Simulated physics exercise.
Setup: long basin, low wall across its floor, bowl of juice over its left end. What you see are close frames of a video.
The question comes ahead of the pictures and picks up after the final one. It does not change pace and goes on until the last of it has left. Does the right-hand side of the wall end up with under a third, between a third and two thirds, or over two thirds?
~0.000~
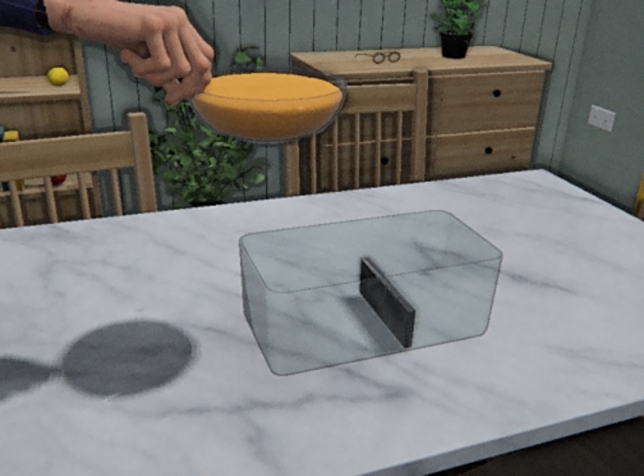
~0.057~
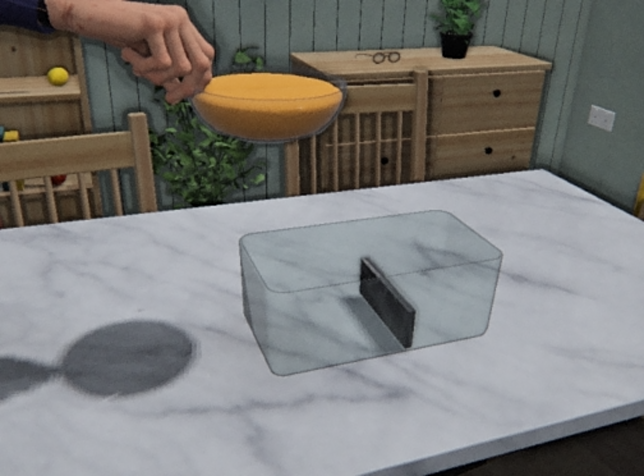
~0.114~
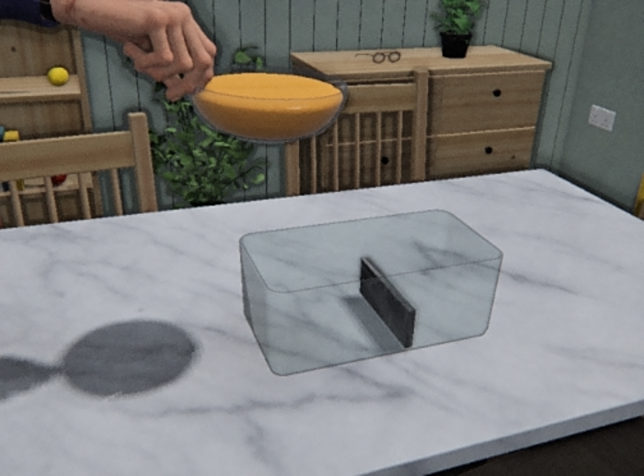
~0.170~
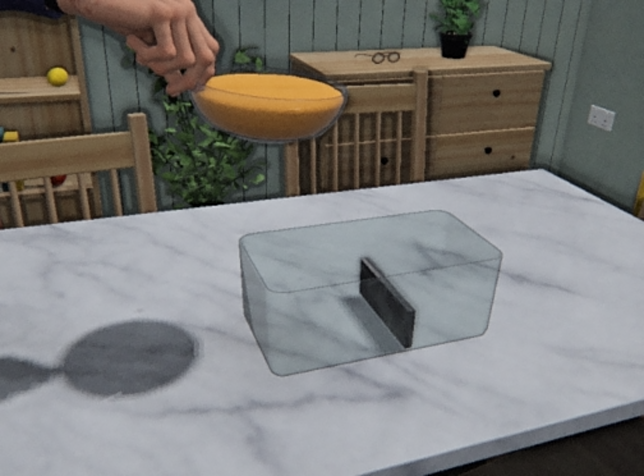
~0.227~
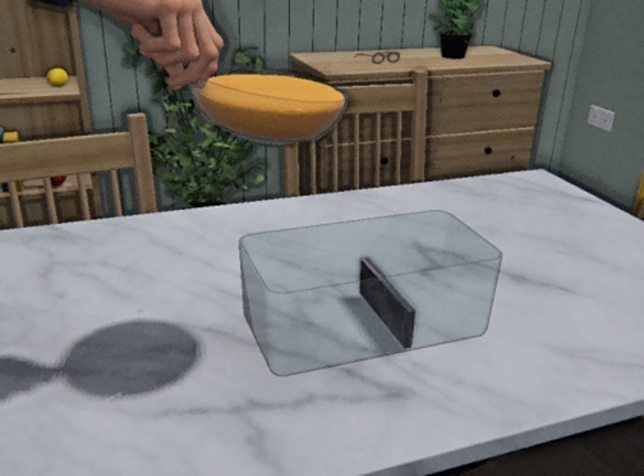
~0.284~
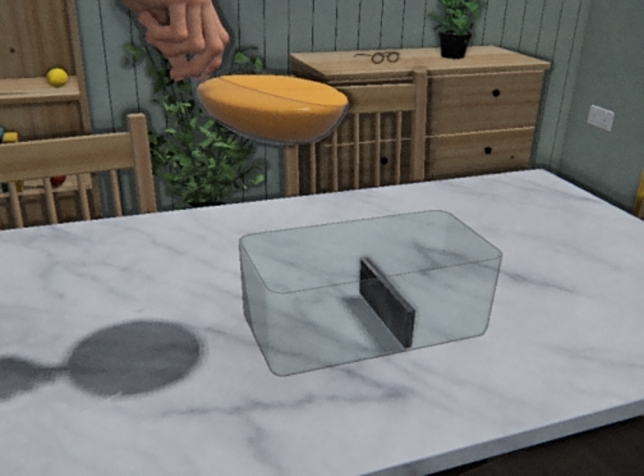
It ends up with between a third and two thirds.
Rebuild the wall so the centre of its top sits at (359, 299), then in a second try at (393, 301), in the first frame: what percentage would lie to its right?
Respectively 75 and 40 per cent, approximately.
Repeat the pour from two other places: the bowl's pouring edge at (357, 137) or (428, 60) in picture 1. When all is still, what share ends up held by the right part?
Close to 55 in a hundred, and close to 75 in a hundred.
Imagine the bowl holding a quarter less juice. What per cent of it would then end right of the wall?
About 30 parts in a hundred, give or take.
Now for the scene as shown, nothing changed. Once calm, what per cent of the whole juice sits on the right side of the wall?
Estimate: Some 45 per cent.
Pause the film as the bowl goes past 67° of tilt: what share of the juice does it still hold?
About 20 % remains.
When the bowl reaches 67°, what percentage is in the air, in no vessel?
I'd put it at roughly 50 percent of it.
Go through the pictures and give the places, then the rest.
The first picture shows tilt 0°; pouring edge (340, 79); surface from (190, 94) to (335, 85); the long basin's rim runs from (252, 264) to (474, 233); the wall's top is at (387, 284).
The second picture shows tilt 1°; pouring edge (340, 80); surface from (190, 93) to (336, 85).
The third picture shows tilt 2°; pouring edge (341, 82); surface from (191, 91) to (336, 86).
The fourth picture shows tilt 5°; pouring edge (341, 87); surface from (192, 90) to (337, 89).
The fifth picture shows tilt 10°; pouring edge (341, 92); surface from (194, 90) to (338, 88).
The sixth picture shows tilt 15°; pouring edge (341, 99); surface from (197, 90) to (337, 94); 2 per cent is over the edge.
A moment on, the bowl is tipped part way and 22 per cent is still to pour, 10 is left of the wall and 20 right of it.
Next, the bowl is tipped on its side and 0 per cent is still to pour, 48 is left of the wall and 46 right of it.
Then the bowl is tipped right over and 0 per cent is still to pour, 52 is left of the wall and 47 right of it.
Later the bowl is tipped right over and 0 per cent is still to pour, 52 is left of the wall and 47 right of it.
Finally, 52 per cent lies left of the wall, 47 right of it and 2 outside.
